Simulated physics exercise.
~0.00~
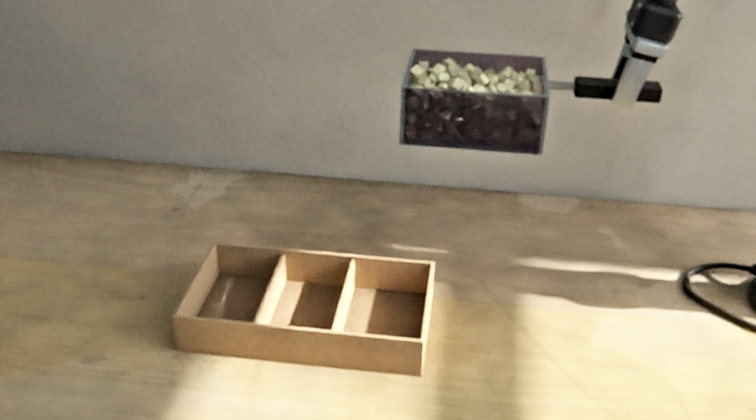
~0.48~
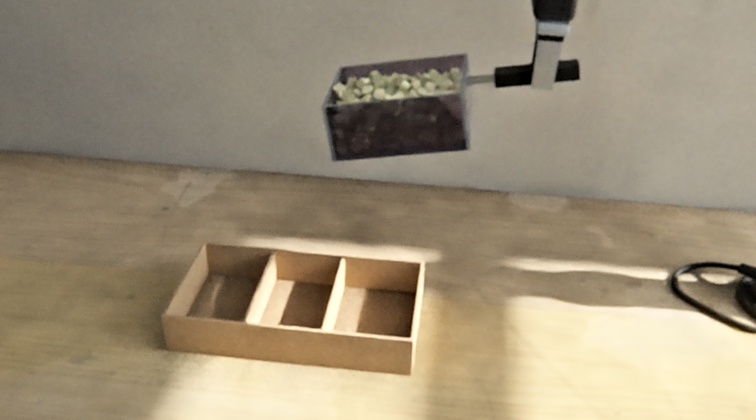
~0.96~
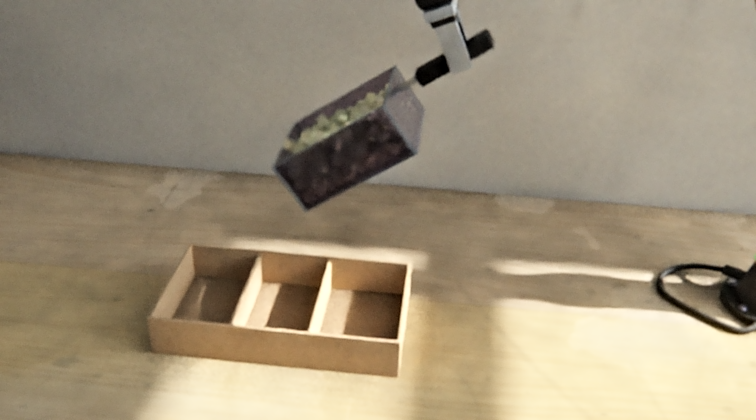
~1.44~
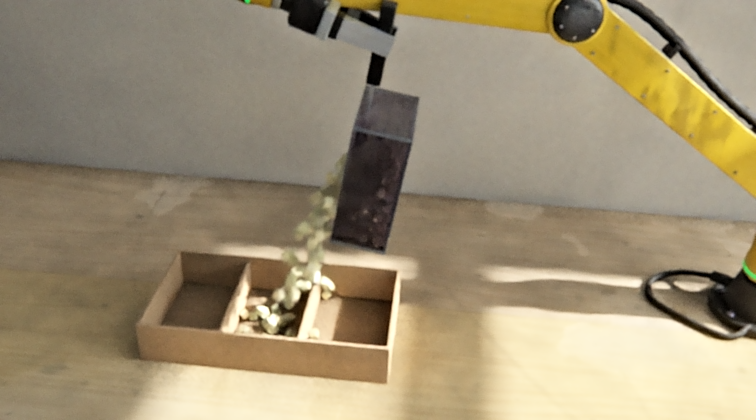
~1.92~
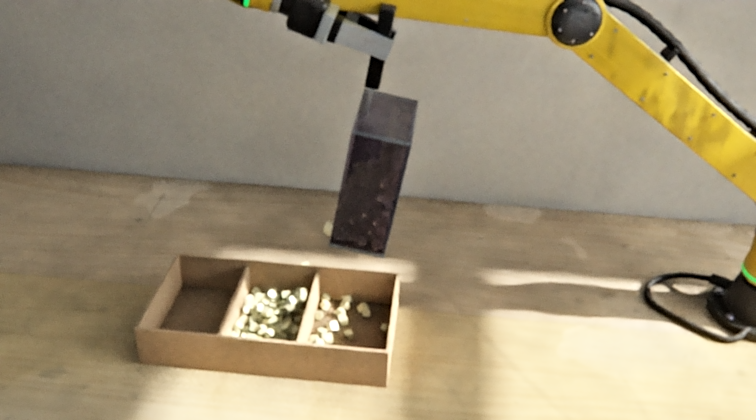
The footage shows a yellow robot arm carrying a dark, see-through box of pale green pieces left above a three-part wooden crate, then tipping it steeply so pieces pour out, ending with many in the middle compartment, fewer in the right one, and the left one empty.
